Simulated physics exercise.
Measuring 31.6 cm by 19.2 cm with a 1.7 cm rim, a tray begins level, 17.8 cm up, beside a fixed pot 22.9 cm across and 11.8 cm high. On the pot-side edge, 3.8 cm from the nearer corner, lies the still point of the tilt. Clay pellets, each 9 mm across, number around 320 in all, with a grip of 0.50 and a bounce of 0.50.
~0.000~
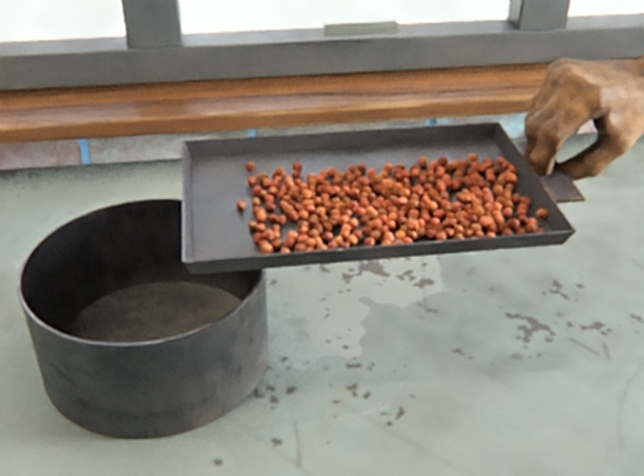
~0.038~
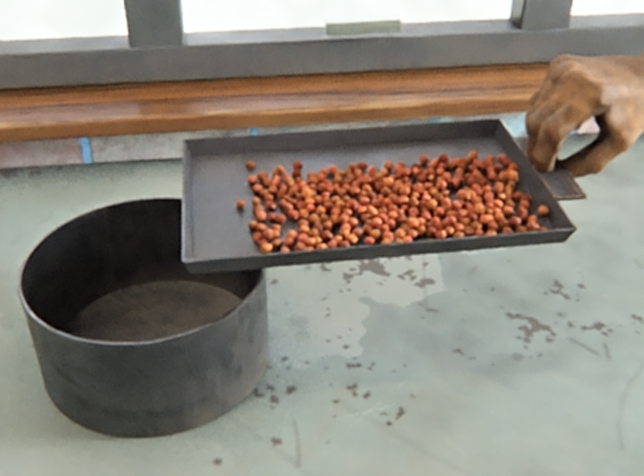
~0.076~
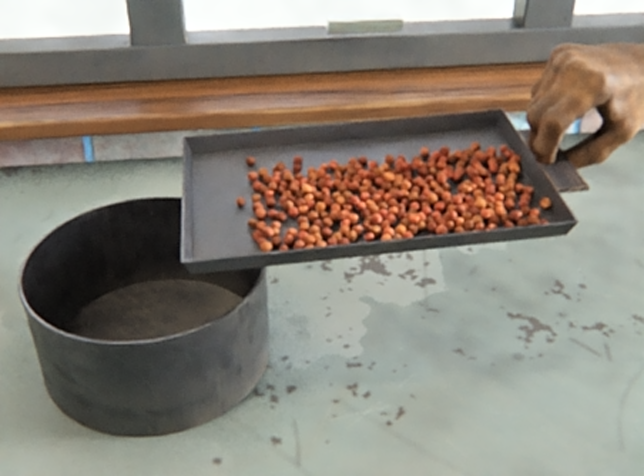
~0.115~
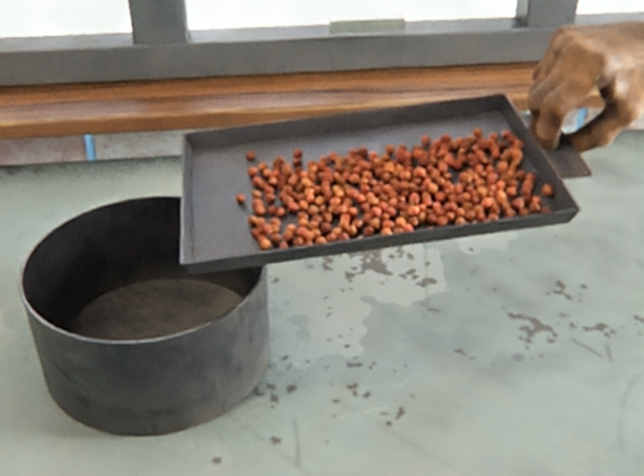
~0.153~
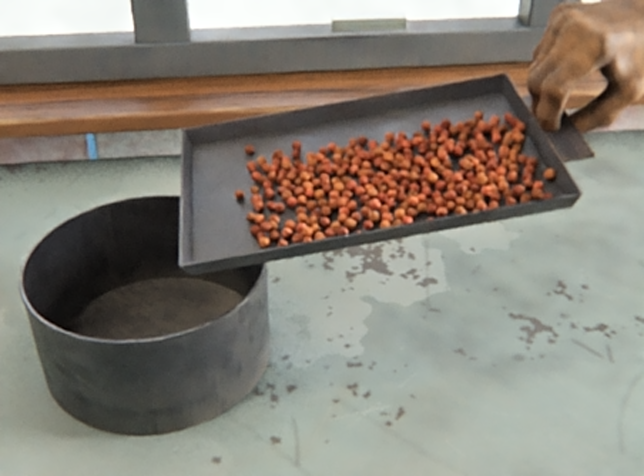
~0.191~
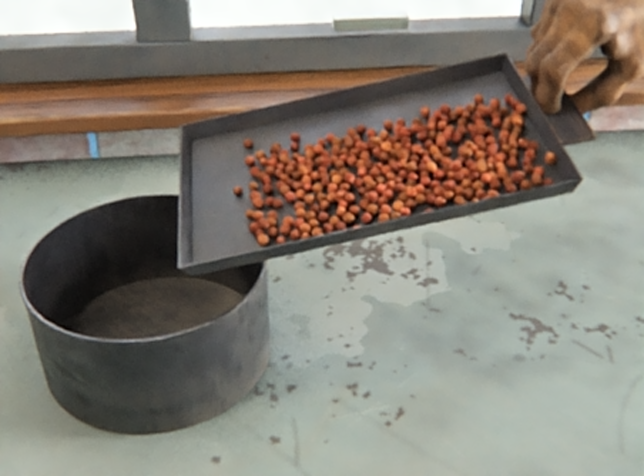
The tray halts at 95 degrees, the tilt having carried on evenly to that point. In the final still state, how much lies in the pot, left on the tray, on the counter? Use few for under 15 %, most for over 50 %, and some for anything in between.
Pot: Most, tray: Few, counter: Some.
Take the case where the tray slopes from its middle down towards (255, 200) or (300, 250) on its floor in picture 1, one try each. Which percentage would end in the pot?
Roughly 100 % for the first direction, roughly 25 % for the second.
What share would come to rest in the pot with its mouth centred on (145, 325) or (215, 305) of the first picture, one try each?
Near 100 and 100 percent, one try each.
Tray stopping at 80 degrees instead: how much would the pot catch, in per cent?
Then about 55 per cent.
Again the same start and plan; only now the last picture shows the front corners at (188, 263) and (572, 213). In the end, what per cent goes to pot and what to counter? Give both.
The pot gets 10 and the counter 90.
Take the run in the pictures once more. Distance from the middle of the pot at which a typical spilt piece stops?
18 cm.
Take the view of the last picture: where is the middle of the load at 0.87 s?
Look about (156, 273) in the last view.
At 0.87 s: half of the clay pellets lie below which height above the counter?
Some 16 cm above the counter.
Then, at 0.60 s, tilt 53 degrees; the tray holds 100 %, the pot 0 %.
Then, at 0.87 s, tilt 79 degrees; the tray holds 50 %, the pot 15 %.
Then, at 1.25 s, tilt 95 degrees; the tray holds 0 %, the pot 55 %.
By 1.8 s all is still; pot 55 %, tray 0 %, counter 45 %.
